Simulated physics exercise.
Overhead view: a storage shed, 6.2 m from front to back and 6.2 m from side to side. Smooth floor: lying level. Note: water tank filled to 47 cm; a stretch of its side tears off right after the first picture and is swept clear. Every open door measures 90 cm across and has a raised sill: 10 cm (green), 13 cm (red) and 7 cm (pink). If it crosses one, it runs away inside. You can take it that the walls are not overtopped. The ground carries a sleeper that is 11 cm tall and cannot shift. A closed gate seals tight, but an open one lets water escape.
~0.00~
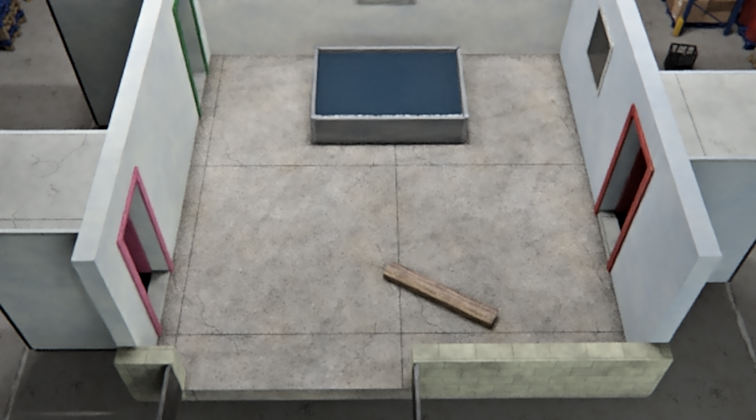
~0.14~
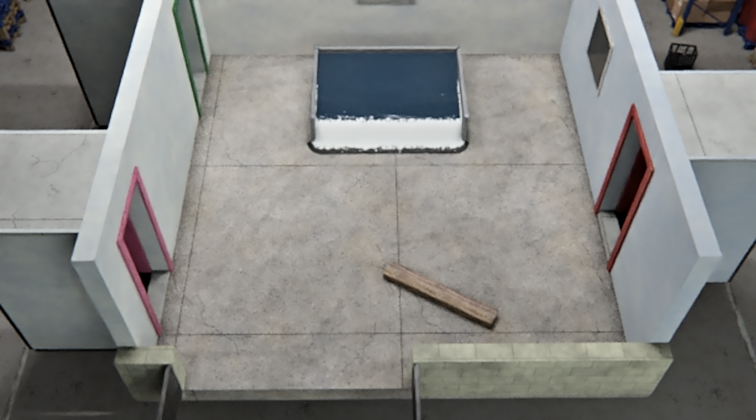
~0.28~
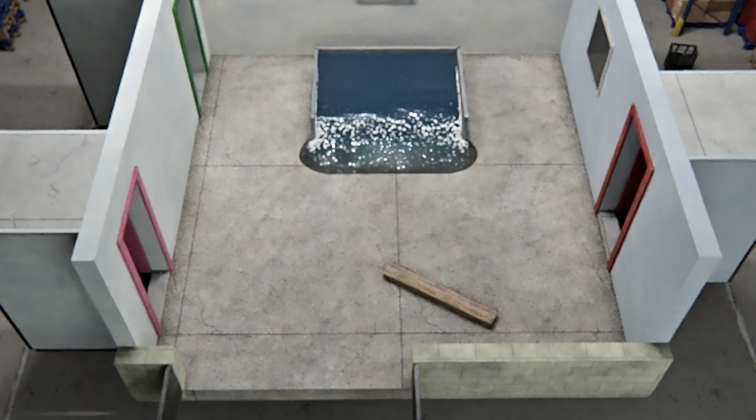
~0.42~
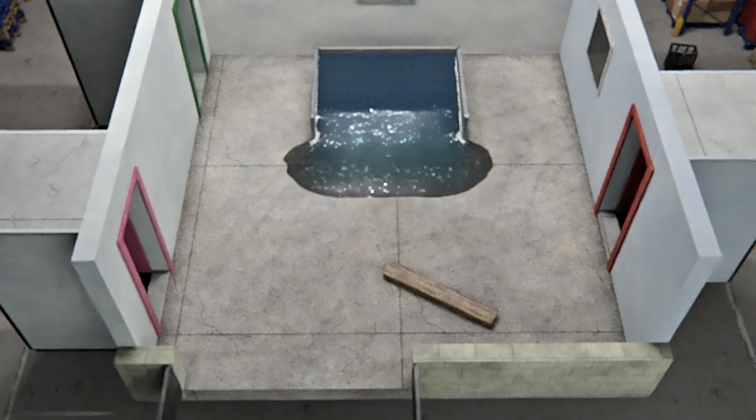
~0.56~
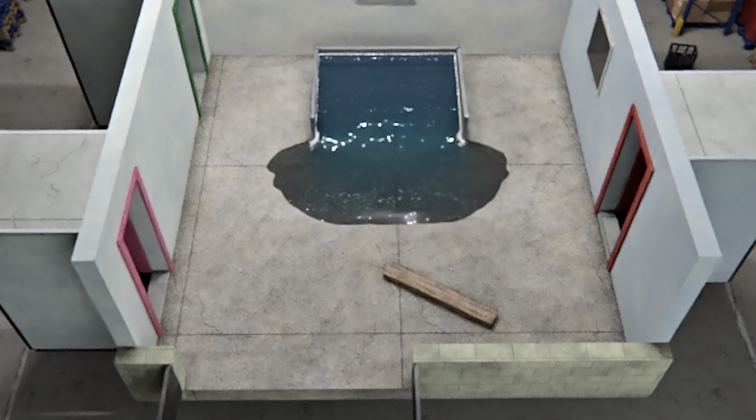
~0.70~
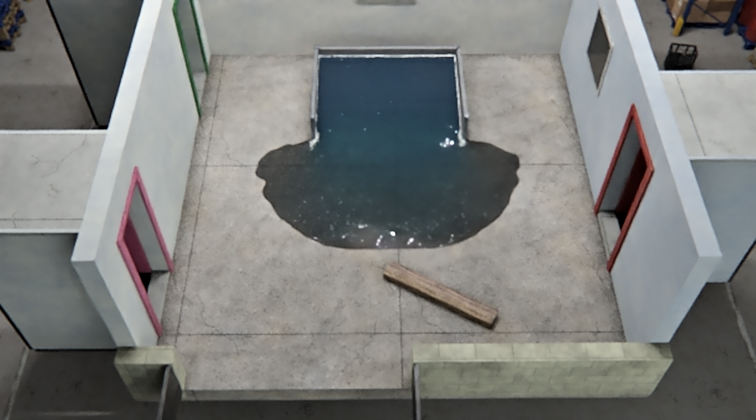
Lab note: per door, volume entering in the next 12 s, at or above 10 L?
Per door: Green door below; red door below; pink door below.
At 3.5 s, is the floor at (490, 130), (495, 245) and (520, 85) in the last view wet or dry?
Going through the three points: Not yet touched, then awash, then not yet touched.
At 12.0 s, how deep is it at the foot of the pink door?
Close to 3.5 cm of depth.
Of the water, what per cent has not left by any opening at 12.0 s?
I'd put it at some 60 percent still there.
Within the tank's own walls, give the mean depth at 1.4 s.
Some 22 cm on average.
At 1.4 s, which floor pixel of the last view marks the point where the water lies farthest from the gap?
That would be close to (334, 359).
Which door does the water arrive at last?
I'd go with the green one.
After 1.4 s water covers 40 % of the floor and is deepest (23 cm) near (425, 277); green door not reached, red door not reached, pink door not reached.
After 2.2 s water covers 60 % of the floor and is deepest (22 cm) near (425, 277); green door not reached, red door 3 cm at the sill, 0 L in, pink door not reached.
After 3.5 s water covers 60 % of the floor and is deepest (23 cm) near (565, 345); green door not reached, red door 4 cm at the sill, 0 L in, pink door 6 cm at the sill, 0 L in.
After 7.0 s water covers 75 % of the floor and is deepest (8 cm) near (400, 267); green door not reached, red door 6 cm at the sill, 0 L in, pink door 4 cm at the sill, 0 L in.
After 12.0 s water covers 95 % of the floor and is deepest (6 cm) near (536, 121); green door 2 cm at the sill, 0 L in, red door 3 cm at the sill, 0 L in, pink door 4 cm at the sill, 0 L in.
